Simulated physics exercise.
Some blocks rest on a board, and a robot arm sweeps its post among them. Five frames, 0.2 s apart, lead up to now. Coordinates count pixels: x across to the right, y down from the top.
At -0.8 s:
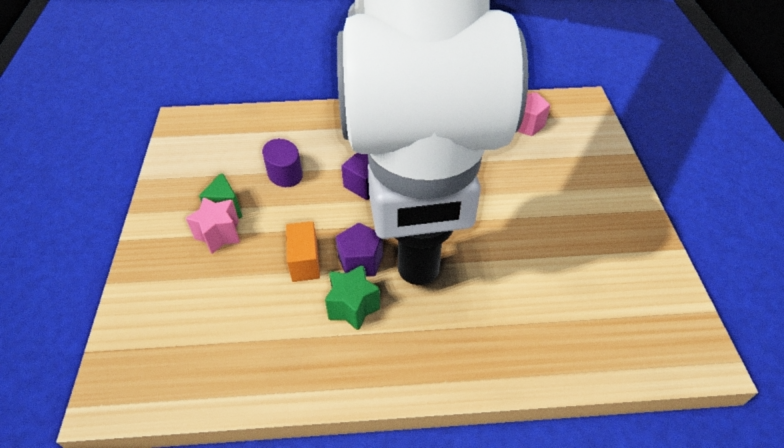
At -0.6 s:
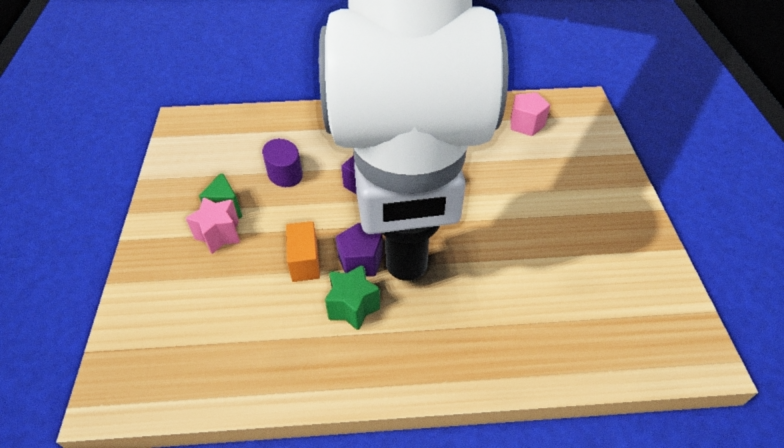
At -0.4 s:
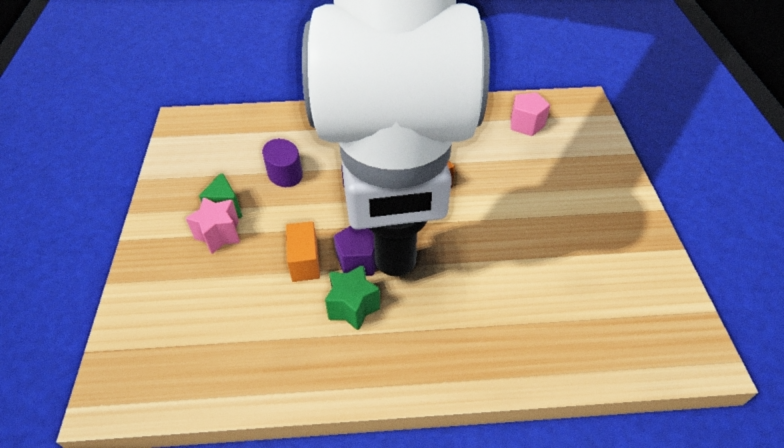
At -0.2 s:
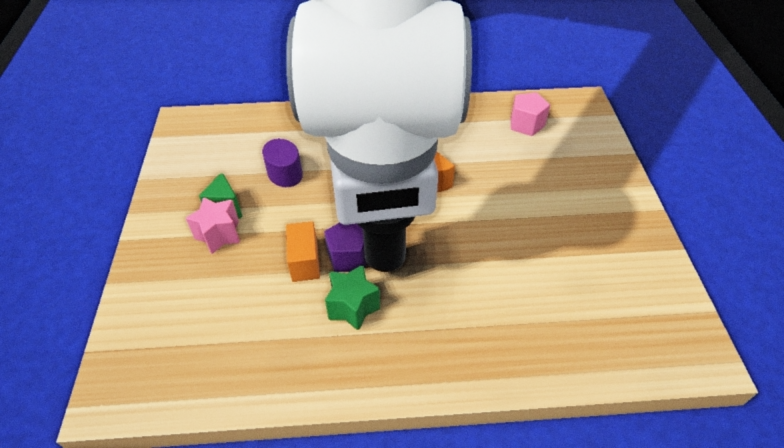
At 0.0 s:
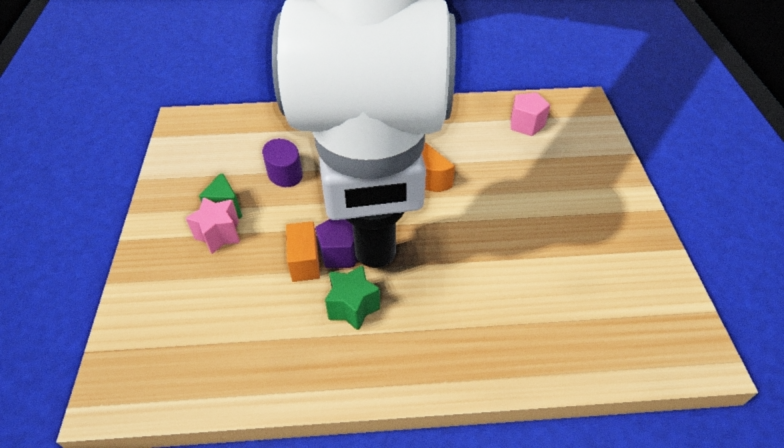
The robot arm moved its black post left across the wooden board and pushed a purple five-sided block toward the orange oblong, while the green star, pink star and purple cylinder stayed still.
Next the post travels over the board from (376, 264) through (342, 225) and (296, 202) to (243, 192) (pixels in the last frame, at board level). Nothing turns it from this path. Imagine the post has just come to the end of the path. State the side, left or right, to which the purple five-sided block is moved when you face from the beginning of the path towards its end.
To the path's left.
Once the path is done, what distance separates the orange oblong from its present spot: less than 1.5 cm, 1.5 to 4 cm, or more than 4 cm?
It shifts by less than 1.5 cm.
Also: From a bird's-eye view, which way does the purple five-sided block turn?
Its rotation is counterclockwise.
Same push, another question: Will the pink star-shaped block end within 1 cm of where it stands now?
No, it doesn't check out.
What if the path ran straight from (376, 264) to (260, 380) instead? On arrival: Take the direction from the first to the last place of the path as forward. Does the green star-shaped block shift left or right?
The left-hand side.
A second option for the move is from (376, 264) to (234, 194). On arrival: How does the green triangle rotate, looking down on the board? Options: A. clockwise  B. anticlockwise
That would be A.
The first path, step by step. One third of the way, post at (340, 212); orange oblong at (294, 240), turned 30° anticlockwise; purple five-sided block at (298, 200), turned 30° anticlockwise.
Two thirds of the way, post at (292, 188); orange oblong at (294, 240), turned 30° anticlockwise; purple five-sided block at (250, 190), turned 80° anticlockwise.
At the end, post at (239, 179); pink star-shaped block at (198, 223); green triangle at (176, 196); purple oval at (272, 146), turned 35° clockwise; orange oblong at (294, 240), turned 30° anticlockwise; purple five-sided block at (210, 194), turned 155° anticlockwise.
